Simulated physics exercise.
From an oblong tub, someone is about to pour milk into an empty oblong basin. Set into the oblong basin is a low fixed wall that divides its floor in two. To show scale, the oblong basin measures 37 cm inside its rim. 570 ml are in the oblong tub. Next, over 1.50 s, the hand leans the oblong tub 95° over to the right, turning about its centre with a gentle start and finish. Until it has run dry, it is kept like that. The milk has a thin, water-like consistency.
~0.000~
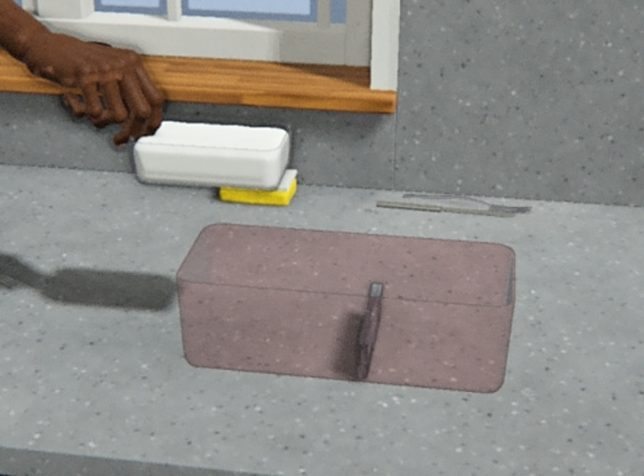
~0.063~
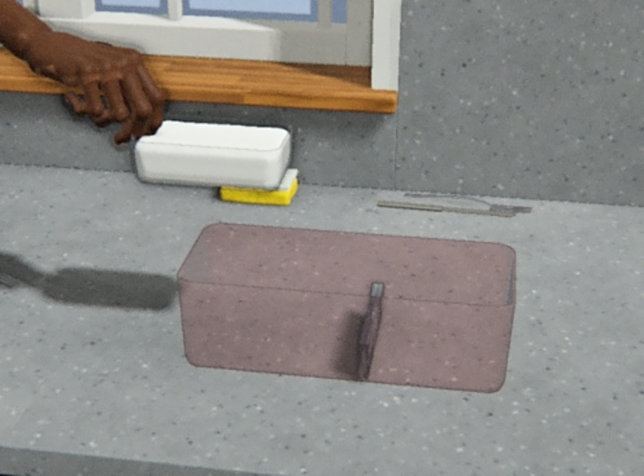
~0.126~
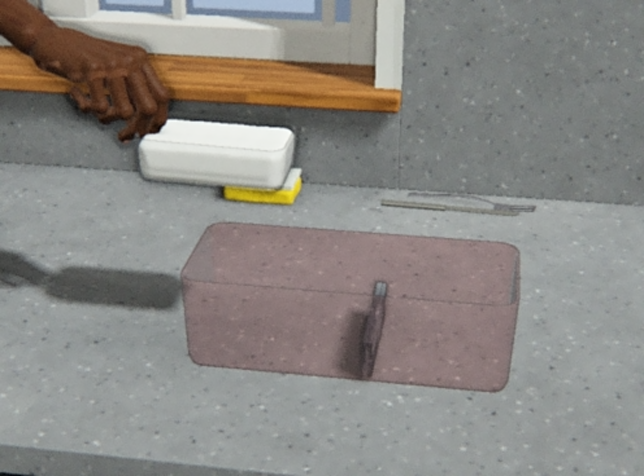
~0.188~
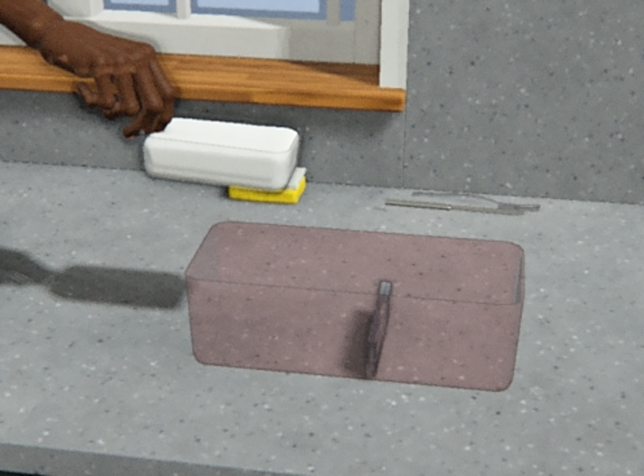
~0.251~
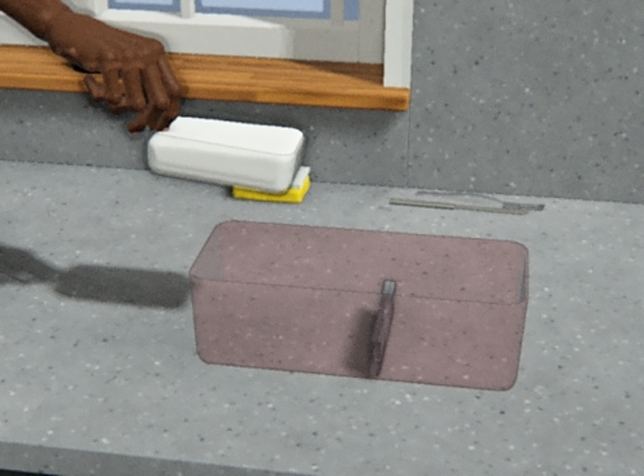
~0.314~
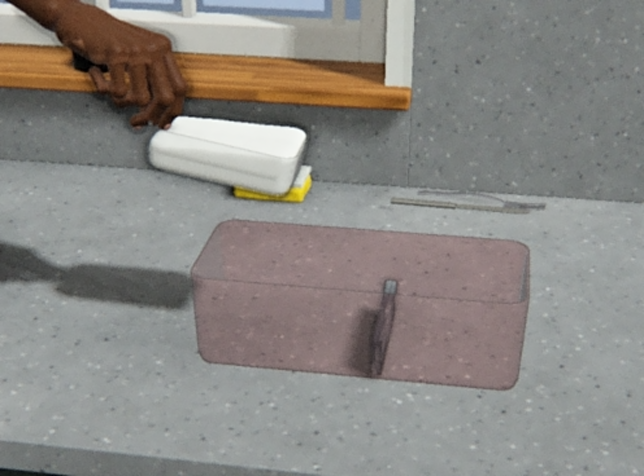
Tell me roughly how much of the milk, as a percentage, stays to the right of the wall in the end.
Around 4 per cent stays on the right.
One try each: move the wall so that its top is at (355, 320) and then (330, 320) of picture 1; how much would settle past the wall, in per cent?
I'd put it at about 40 per cent for the first and about 70 per cent for the second.
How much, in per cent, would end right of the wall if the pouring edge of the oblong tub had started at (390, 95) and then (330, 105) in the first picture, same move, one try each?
85 per cent first, 70 per cent second.
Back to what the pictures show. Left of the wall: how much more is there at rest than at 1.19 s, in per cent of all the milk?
Some 9 per cent.
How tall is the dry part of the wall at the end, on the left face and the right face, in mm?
Measured: Left around 28 mm, right around 46 mm.
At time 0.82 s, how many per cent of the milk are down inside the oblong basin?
Near 38 in a hundred.
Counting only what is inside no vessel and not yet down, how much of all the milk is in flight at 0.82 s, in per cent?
I'd say close to 34 per cent.
Then, 0.82 s in, the tilt is 54° and 28 per cent is still to pour, 37 is left of the wall and 0 right of it.
Then, 1.19 s in, the tilt is 85° and 7 per cent is still to pour, 86 is left of the wall and 3 right of it.
Then, 1.58 s in, the tilt is 95° and 1 per cent is still to pour, 93 is left of the wall and 4 right of it.
Then, 2.00 s in, the tilt is 95° and 0 per cent is still to pour, 95 is left of the wall and 4 right of it.
Finally, 95 per cent lies left of the wall, 4 right of it and 1 outside.
